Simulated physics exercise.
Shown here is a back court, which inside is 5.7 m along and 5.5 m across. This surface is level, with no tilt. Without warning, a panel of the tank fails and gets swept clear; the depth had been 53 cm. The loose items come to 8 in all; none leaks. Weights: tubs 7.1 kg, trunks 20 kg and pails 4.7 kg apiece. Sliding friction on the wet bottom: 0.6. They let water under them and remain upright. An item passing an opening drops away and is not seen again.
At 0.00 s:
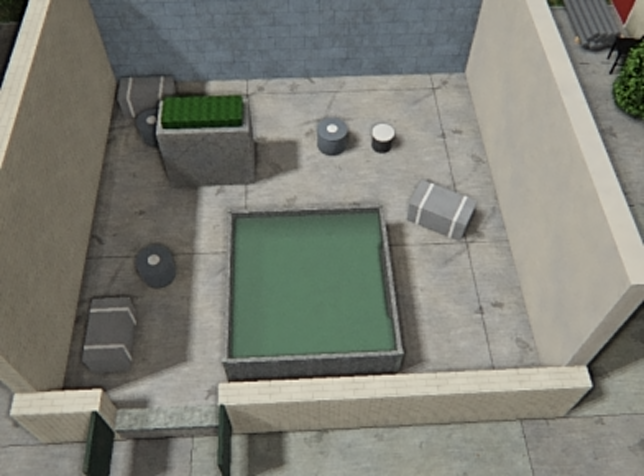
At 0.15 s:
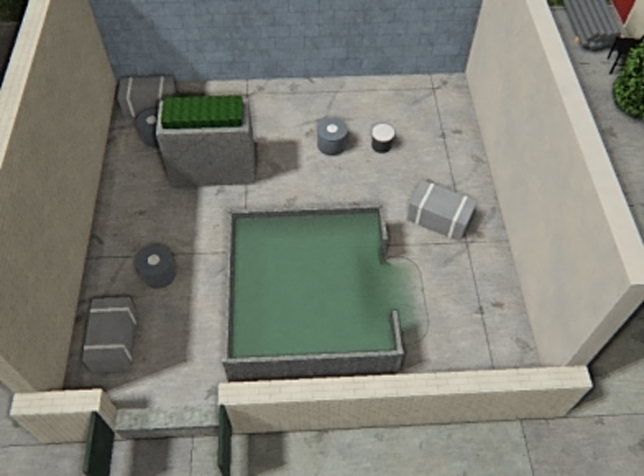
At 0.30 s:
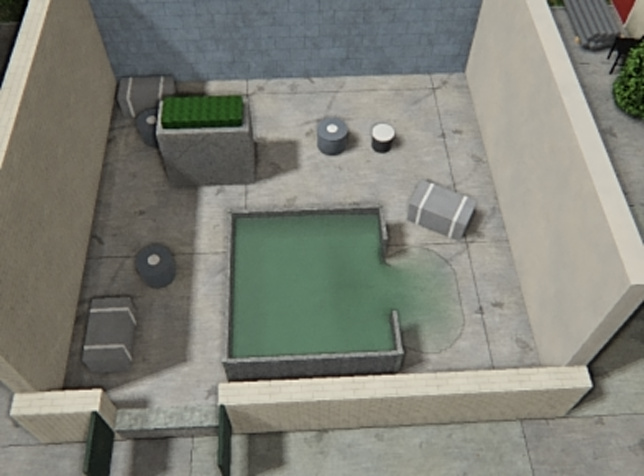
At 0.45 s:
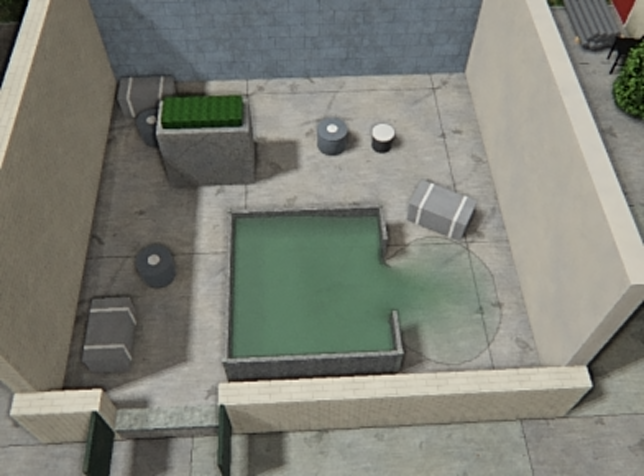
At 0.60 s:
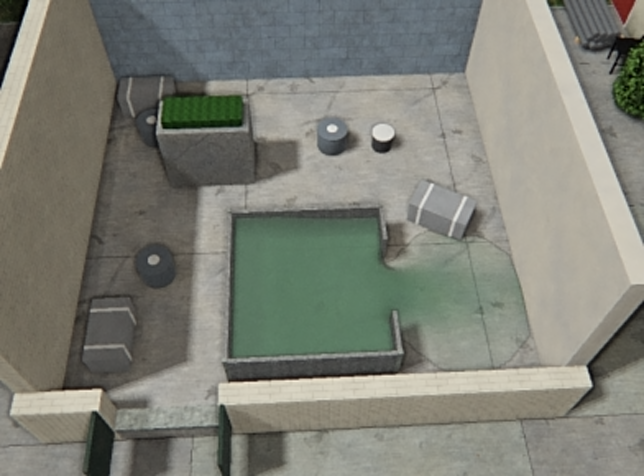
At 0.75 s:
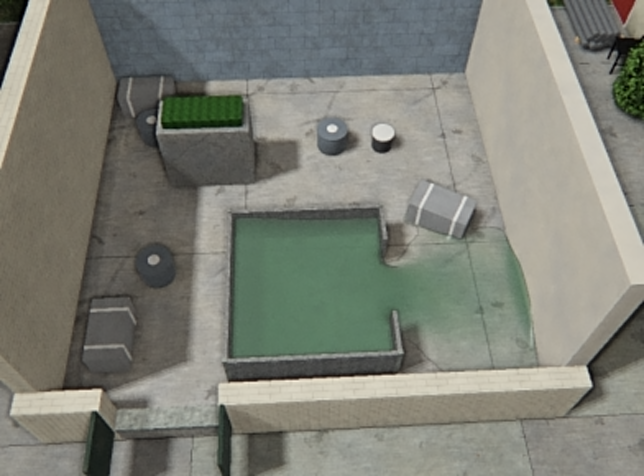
In a walled back court with grey trunks and round pails standing about, a square tank sits full of green water. A gap opens in its right side and the water pours out, fanning across the paving in a widening rounded sheet until it meets the right wall, while the loose items stay put.
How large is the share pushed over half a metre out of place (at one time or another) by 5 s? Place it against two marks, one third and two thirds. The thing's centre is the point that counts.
It is a low share, below a third.
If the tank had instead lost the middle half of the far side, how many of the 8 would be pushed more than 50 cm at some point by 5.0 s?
The answer then is 4.
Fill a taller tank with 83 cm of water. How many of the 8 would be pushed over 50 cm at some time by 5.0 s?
With that change, 3 of them.
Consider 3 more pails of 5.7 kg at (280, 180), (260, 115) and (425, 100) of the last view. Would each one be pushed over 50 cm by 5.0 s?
Outcome: Stays within first, stays within next, breaks the threshold last.
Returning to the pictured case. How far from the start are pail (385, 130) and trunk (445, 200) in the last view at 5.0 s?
Shifts in order: 30 cm; 120 cm.
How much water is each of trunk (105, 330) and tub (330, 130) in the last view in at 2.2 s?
First roughly 0 cm, second roughly 0 cm.
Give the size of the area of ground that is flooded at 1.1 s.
Roughly 7.5 m2.
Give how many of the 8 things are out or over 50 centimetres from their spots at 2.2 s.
0.
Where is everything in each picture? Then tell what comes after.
The first frame shows a tub at (154, 260) rests on the ground; a trunk at (145, 87) rests on the ground; 3.8 m2 under water; 0 of 8 have shifted.
The second frame shows a tub at (154, 260) rests on the ground; a trunk at (145, 87) rests on the ground; 4.3 m2 under water; 0 of 8 have shifted.
The third frame shows a tub at (154, 260) rests on the ground; a trunk at (145, 87), on the bottom; water covers 5.0 m2; 0 of 8 have shifted.
The fourth frame shows a tub at (154, 260), on the bottom; a trunk at (145, 87), on the bottom; 5.8 m2 under water; 0 of 8 have shifted.
The fifth frame shows a tub at (154, 260), on the bottom; a trunk at (145, 87) rests on the ground; water covers 6.6 m2; 0 of 8 have shifted.
The sixth frame shows a tub at (154, 260), on the bottom; a trunk at (145, 87) rests on the ground; water covers 7.0 m2; 0 of 8 have shifted.
After 1.1 s 0 of 8 are over 50 cm from their spots; 0 afloat.
After 2.2 s 0 of 8 are over 50 cm from their spots; 0 afloat.
After 3.5 s 1 of 8 are over 50 cm from their spots; 0 afloat.
After 5.0 s 1 of 8 are over 50 cm from their spots, and 1 have been at some point; 0 afloat.
